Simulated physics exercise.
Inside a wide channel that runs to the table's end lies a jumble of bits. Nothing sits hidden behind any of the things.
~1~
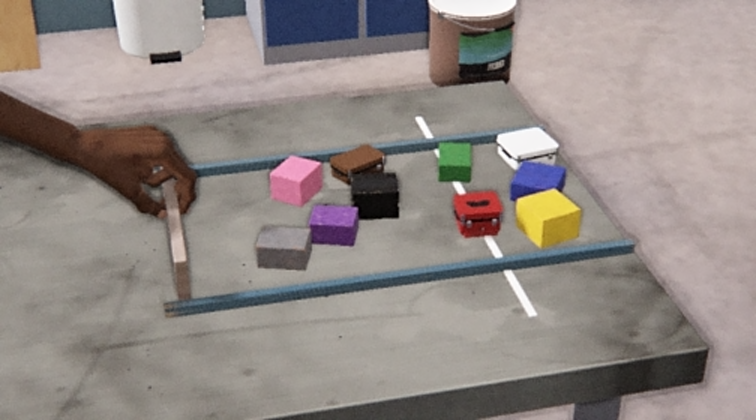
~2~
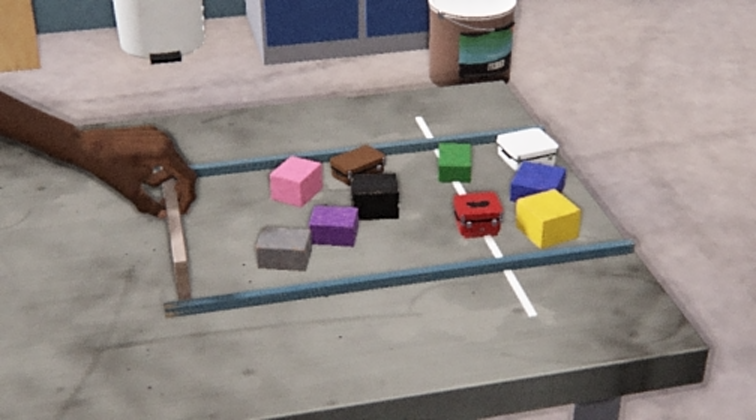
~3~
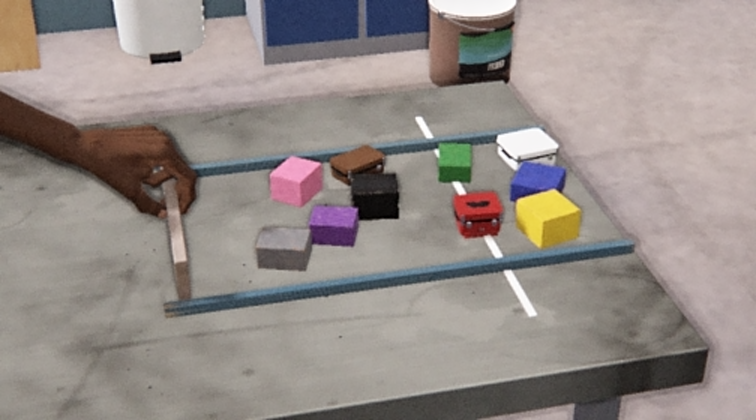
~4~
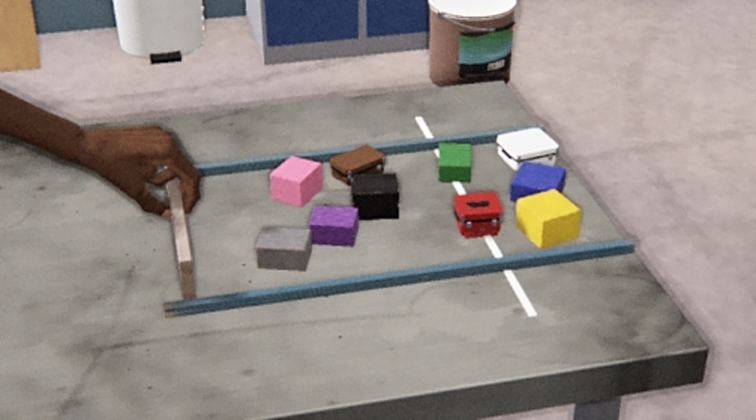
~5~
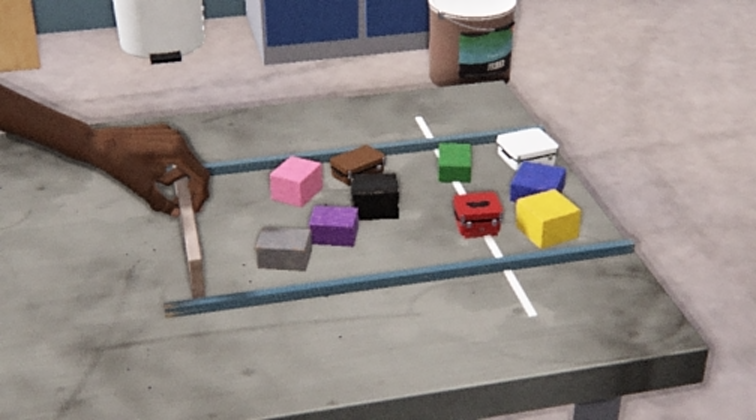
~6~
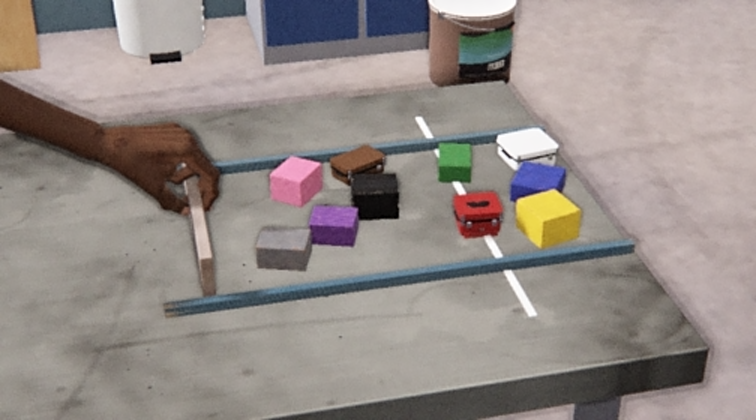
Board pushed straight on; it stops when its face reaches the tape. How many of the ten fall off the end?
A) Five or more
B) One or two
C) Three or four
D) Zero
D, zero.
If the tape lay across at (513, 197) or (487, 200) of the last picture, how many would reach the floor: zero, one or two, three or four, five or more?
Taking the two places in turn, it's one or two; one or two.
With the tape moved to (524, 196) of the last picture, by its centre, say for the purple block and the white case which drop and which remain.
Purple block still up, white case down.
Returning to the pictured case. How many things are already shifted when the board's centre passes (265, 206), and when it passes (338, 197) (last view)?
1, then 5.
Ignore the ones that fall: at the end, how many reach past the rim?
The tally is 2.
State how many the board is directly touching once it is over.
So the total is 4.
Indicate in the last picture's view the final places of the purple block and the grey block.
Purple block at about (494, 201), grey block at about (507, 219).
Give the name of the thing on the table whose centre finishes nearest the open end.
White case.
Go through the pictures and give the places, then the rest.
The first picture shows white case (527, 151); blue block (538, 184); yellow block (548, 219); board (173, 217); tape (468, 202).
The second picture shows blue block (538, 185); red case (478, 215).
The third picture shows yellow block (548, 219); brown case (358, 167).
The fourth picture shows white case (527, 151); purple block (334, 226).
The fifth picture shows blue block (538, 185); green block (455, 163).
The sixth picture shows white case (527, 151); blue block (538, 185); yellow block (548, 219); board (196, 215); tape (468, 202).
A little later, none off yet; white case at rest near (527, 151); blue block at rest near (538, 185); yellow block at rest near (548, 219).
When it is over, the number that fall off is zero.
